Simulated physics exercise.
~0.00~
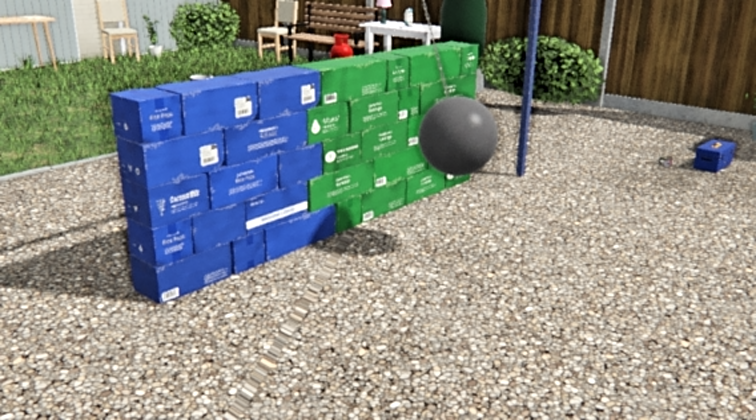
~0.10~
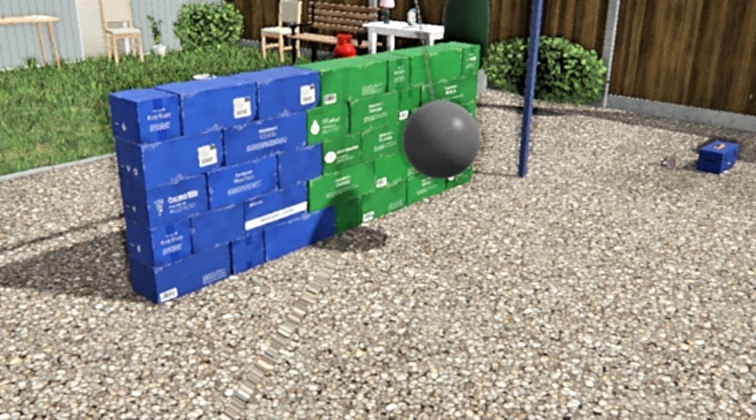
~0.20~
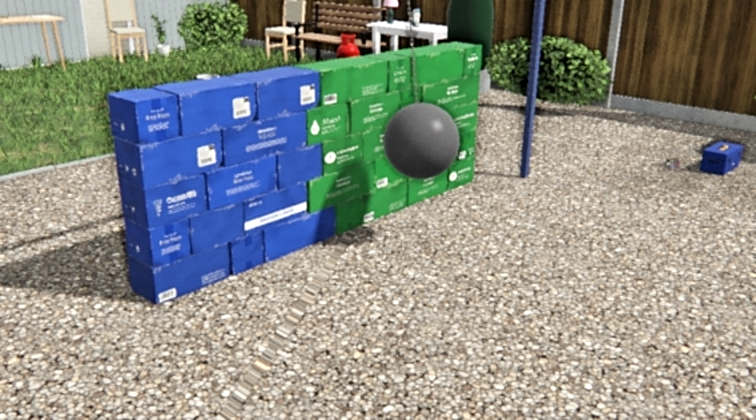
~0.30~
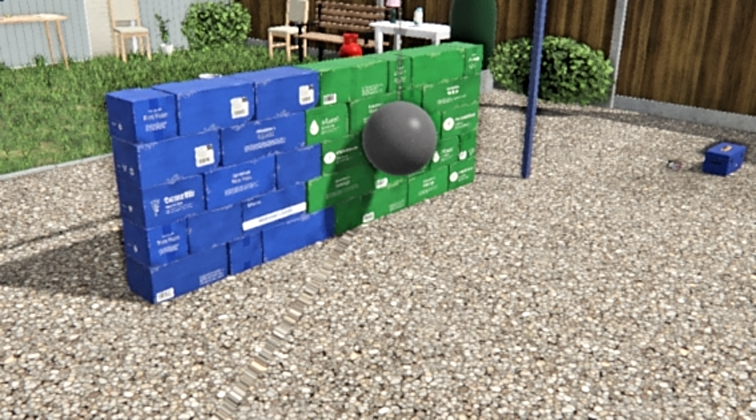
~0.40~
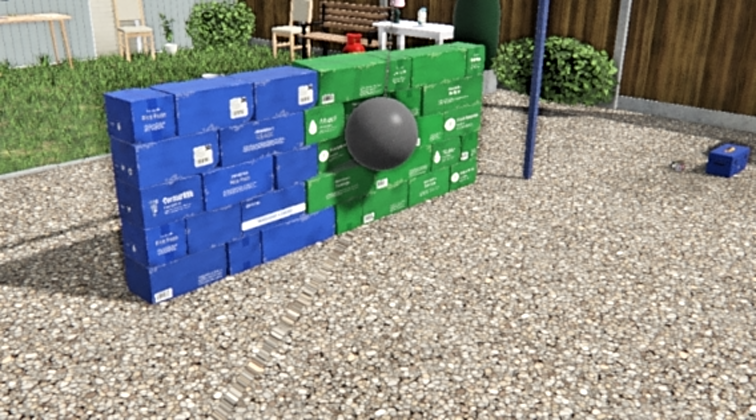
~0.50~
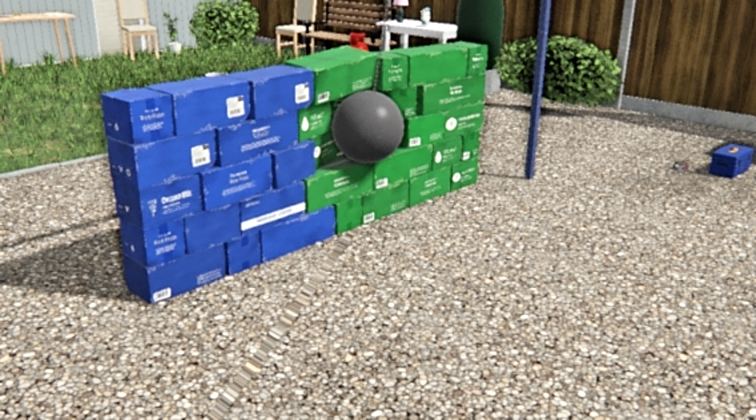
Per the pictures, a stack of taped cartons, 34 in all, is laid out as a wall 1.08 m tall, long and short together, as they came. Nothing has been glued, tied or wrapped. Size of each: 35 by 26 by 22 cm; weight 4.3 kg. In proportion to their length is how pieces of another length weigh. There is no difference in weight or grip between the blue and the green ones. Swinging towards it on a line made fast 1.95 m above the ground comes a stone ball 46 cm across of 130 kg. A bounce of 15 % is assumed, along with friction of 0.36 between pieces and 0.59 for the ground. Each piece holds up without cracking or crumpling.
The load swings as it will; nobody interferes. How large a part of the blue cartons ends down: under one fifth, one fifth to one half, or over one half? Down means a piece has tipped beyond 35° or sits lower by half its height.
Under one fifth.
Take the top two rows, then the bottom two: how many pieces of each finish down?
Top group: 6; bottom group: 0.
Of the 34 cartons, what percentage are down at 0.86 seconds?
15 per cent at that moment.
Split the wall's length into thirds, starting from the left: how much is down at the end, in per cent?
Per cent - left 10, middle 50, right 20.
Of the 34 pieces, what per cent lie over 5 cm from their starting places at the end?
25 in a hundred end up shifted.
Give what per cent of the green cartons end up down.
Green: 40%.
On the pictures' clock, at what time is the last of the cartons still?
At around 2.0 s.
After 0.62 s, line 16° past plumb; none of the 14 blue cartons down (0 of 34 in all colours); top blue carton shifted 23 mm.
After 0.86 s, line 21° past plumb; none of the 14 blue cartons down (5 of 34 in all colours); top blue carton shifted 24 mm.
After 1.16 s, line 15° past plumb; 1 of the 14 blue cartons down (8 of 34 in all colours); top blue carton shifted 23 mm.
After 1.58 s, line 7° before plumb; 1 of the 14 blue cartons down (8 of 34 in all colours); top blue carton shifted 23 mm.
At rest (2.2 s), line 19° before plumb; 1 of the 14 blue cartons down (8 of 34 in all colours); top blue carton shifted 24 mm; top green carton unmoved. That is 7 per cent. As the last picture would show them, middles, top blue carton near (197, 104), top green carton near (465, 59).
